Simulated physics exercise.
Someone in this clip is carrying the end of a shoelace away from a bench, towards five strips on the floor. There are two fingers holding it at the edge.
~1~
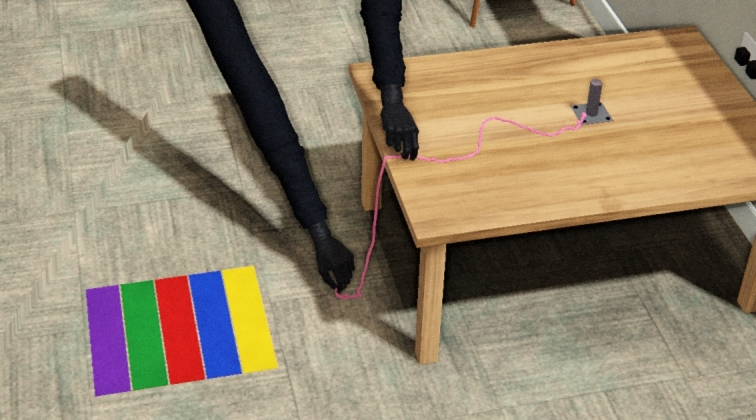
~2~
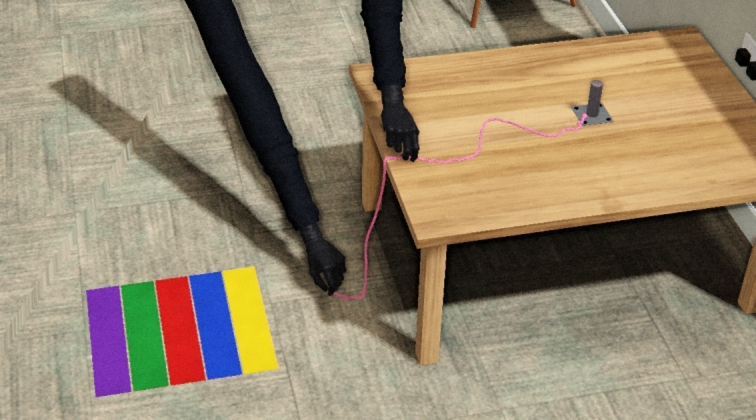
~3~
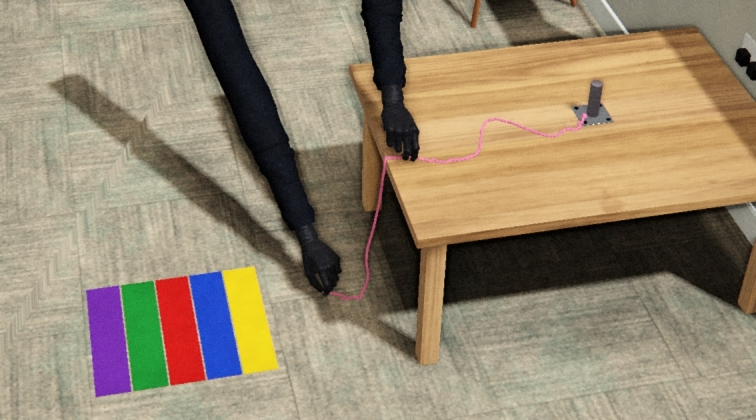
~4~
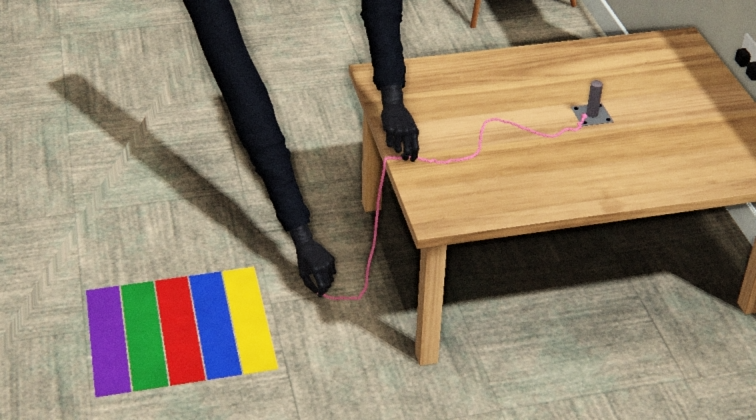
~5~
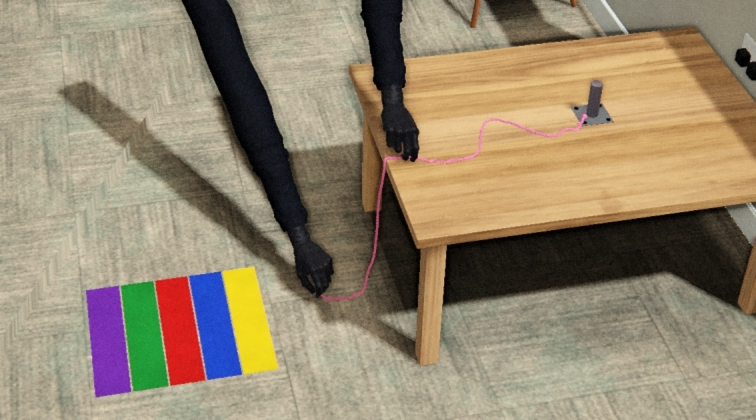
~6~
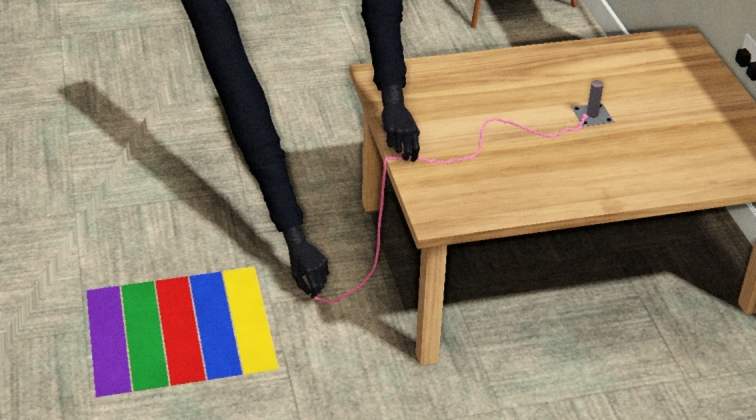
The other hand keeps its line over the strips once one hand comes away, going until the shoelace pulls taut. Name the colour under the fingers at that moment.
Green.
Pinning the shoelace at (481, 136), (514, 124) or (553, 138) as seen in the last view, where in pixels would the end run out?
Respectively (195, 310), (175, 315) and (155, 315).
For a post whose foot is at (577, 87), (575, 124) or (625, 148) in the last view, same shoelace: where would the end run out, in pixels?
About (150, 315), (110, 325) and (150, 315).
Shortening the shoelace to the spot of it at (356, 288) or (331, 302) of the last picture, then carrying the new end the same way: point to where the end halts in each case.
In order, around (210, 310) and (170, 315).
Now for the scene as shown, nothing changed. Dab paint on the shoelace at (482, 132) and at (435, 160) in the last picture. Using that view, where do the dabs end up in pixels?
They end up at (446, 144) and (366, 172).
Early on, end near (213, 308); over blue.
Midway, end near (165, 315); over red.
At the end of the slack, end near (138, 319); over green. Over green.
